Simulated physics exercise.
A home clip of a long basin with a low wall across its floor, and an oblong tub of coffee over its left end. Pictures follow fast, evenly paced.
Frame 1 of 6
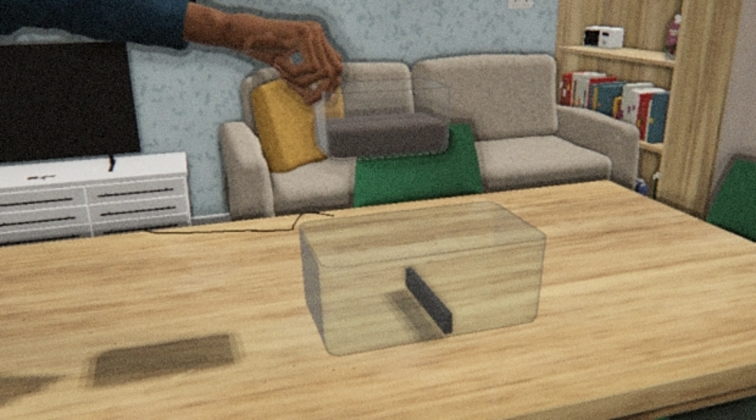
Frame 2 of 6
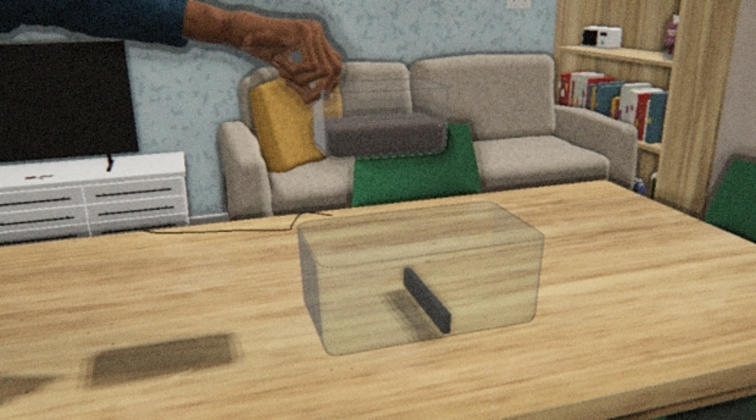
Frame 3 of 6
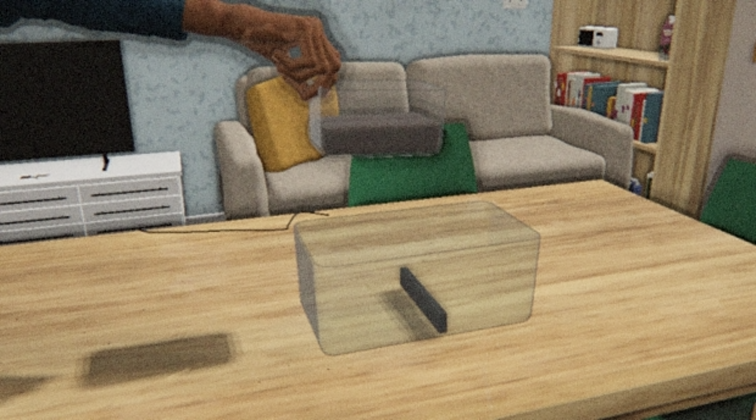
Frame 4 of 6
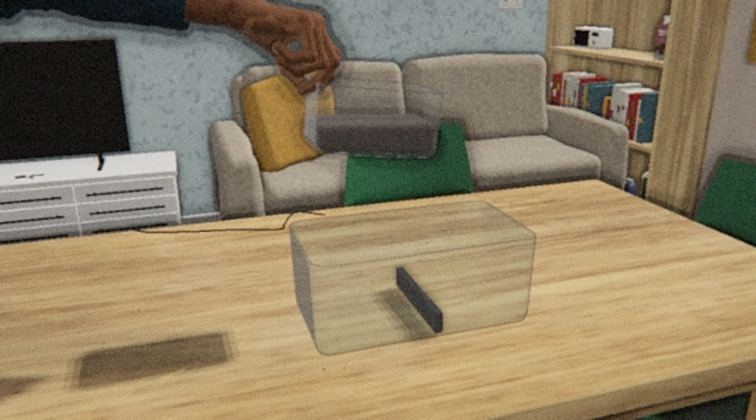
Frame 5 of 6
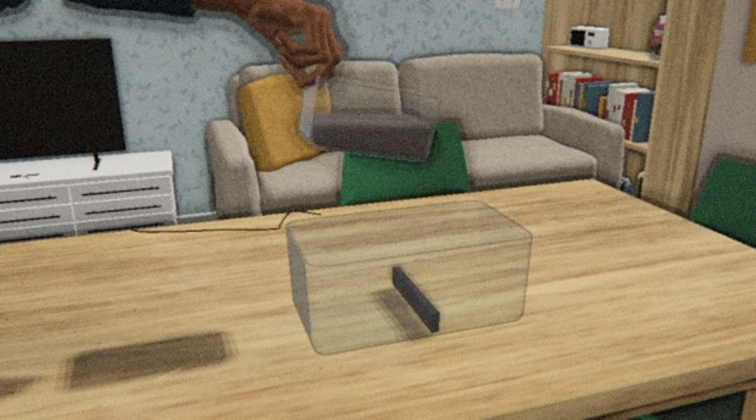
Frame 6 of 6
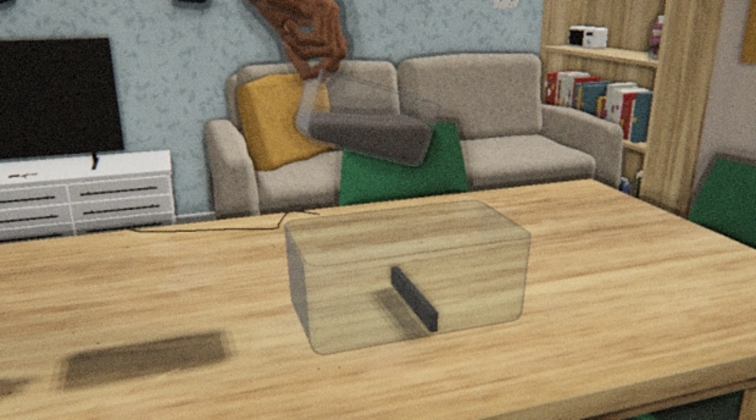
Above a clear basin on a wooden table, a hand gradually tilts a dark-filled tub rightward.
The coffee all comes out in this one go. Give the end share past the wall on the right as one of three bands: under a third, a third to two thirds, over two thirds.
The end share is over two thirds.
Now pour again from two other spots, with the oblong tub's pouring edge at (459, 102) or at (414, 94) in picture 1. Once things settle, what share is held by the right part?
Roughly 90 percent on the first try and 60 percent on the second.
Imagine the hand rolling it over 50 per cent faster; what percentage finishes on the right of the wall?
Near 85 parts in a hundred.
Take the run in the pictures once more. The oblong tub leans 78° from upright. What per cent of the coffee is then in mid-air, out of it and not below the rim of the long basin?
Estimate: Some 45 per cent.
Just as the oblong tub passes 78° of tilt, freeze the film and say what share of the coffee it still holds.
Roughly 50 %.
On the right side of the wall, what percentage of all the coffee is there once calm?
It is close to 90 per cent.
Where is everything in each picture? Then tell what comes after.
Tilt 0°; pouring edge (438, 84); surface from (321, 126) to (434, 118); the long basin's rim runs from (309, 246) to (519, 219); the wall's top is at (427, 290), in the first frame.
Tilt 1°; pouring edge (437, 84); surface from (320, 125) to (433, 118), in the second frame.
Tilt 3°; pouring edge (434, 86); surface from (316, 124) to (429, 118), in the third frame.
Tilt 7°; pouring edge (431, 90); surface from (311, 123) to (424, 119), in the fourth frame.
Tilt 12°; pouring edge (429, 95); surface from (307, 121) to (420, 119), in the fifth frame.
Tilt 18°; pouring edge (429, 102); surface from (304, 118) to (419, 120), in the sixth frame.
A moment on, the oblong tub is tipped on its side and 52 per cent is still to pour, 0 is left of the wall and 5 right of it.
Next, the oblong tub is tipped right over and 16 per cent is still to pour, 4 is left of the wall and 66 right of it.
Then the oblong tub is tipped right over and 1 per cent is still to pour, 7 is left of the wall and 88 right of it.
Later the oblong tub is tipped right over and 0 per cent is still to pour, 7 is left of the wall and 92 right of it.
At rest 7 per cent lies left of the wall, 92 right of it and 1 outside.
